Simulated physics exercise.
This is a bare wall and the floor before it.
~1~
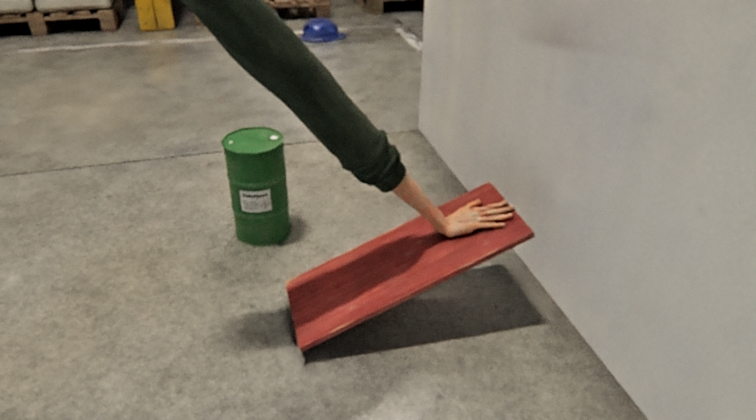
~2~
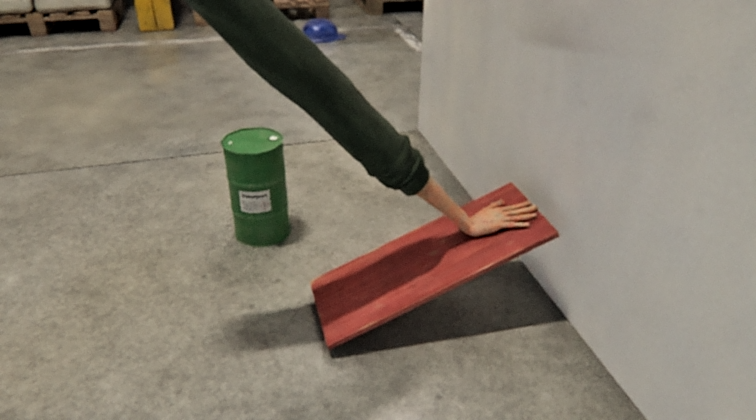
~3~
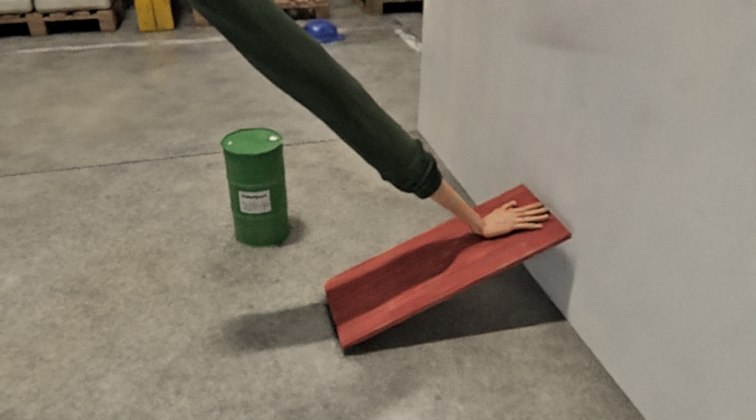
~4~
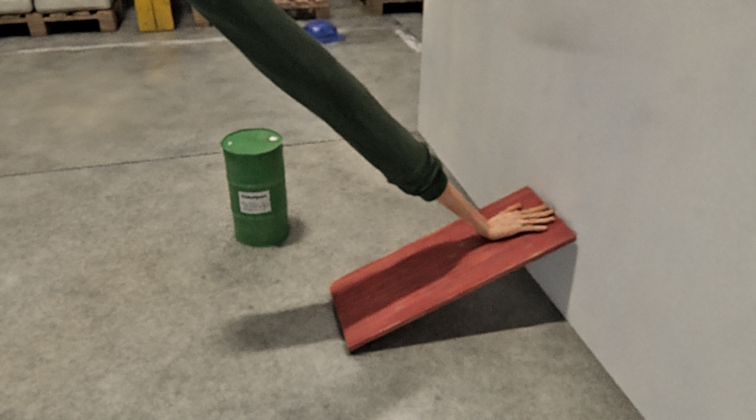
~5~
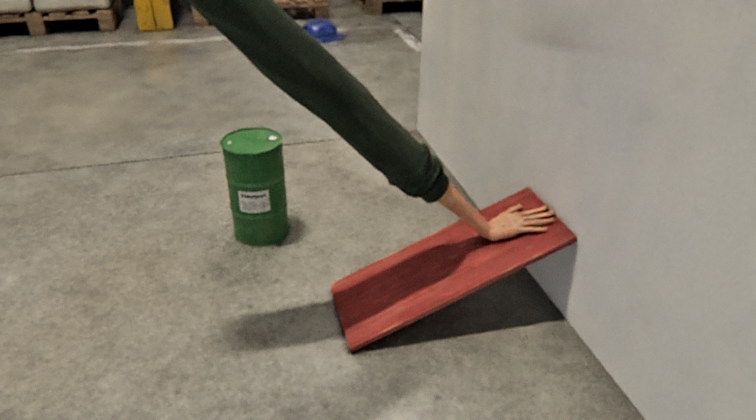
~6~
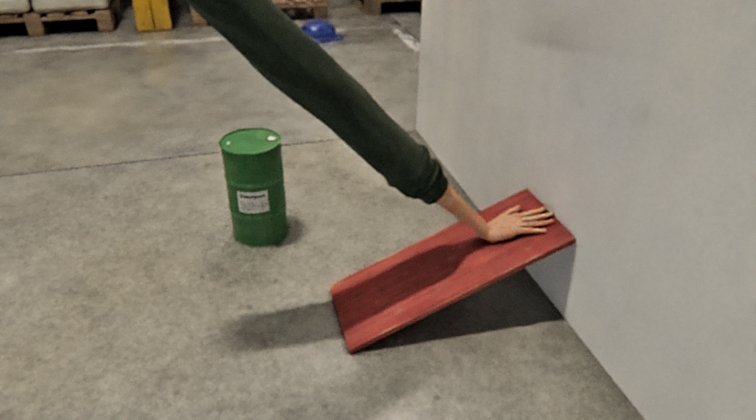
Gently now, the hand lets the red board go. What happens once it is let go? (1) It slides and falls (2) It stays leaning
It slides and falls (1).
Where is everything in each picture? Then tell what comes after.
The first frame shows on its way; red board (402, 261); green canister (259, 187).
The second frame shows on its way; red board (427, 260); green canister (258, 188).
The third frame shows on its way; red board (439, 261); green canister (258, 188).
The fourth frame shows on its way; red board (445, 263); green canister (258, 188).
The fifth frame shows propped up under the hand; red board (446, 264); green canister (257, 187).
The sixth frame shows propped up under the hand; red board (445, 265); green canister (256, 188).
Then, 0.30 s on from there, red board leaning 15° more than when let go near (435, 289).
Then, 0.40 s on from there, red board leaning 21° more than when let go near (432, 298).
In the end, moved from the start, red board; green canister unmoved. At the end, from the last picture's camera, red board near (432, 301). The board gives way.
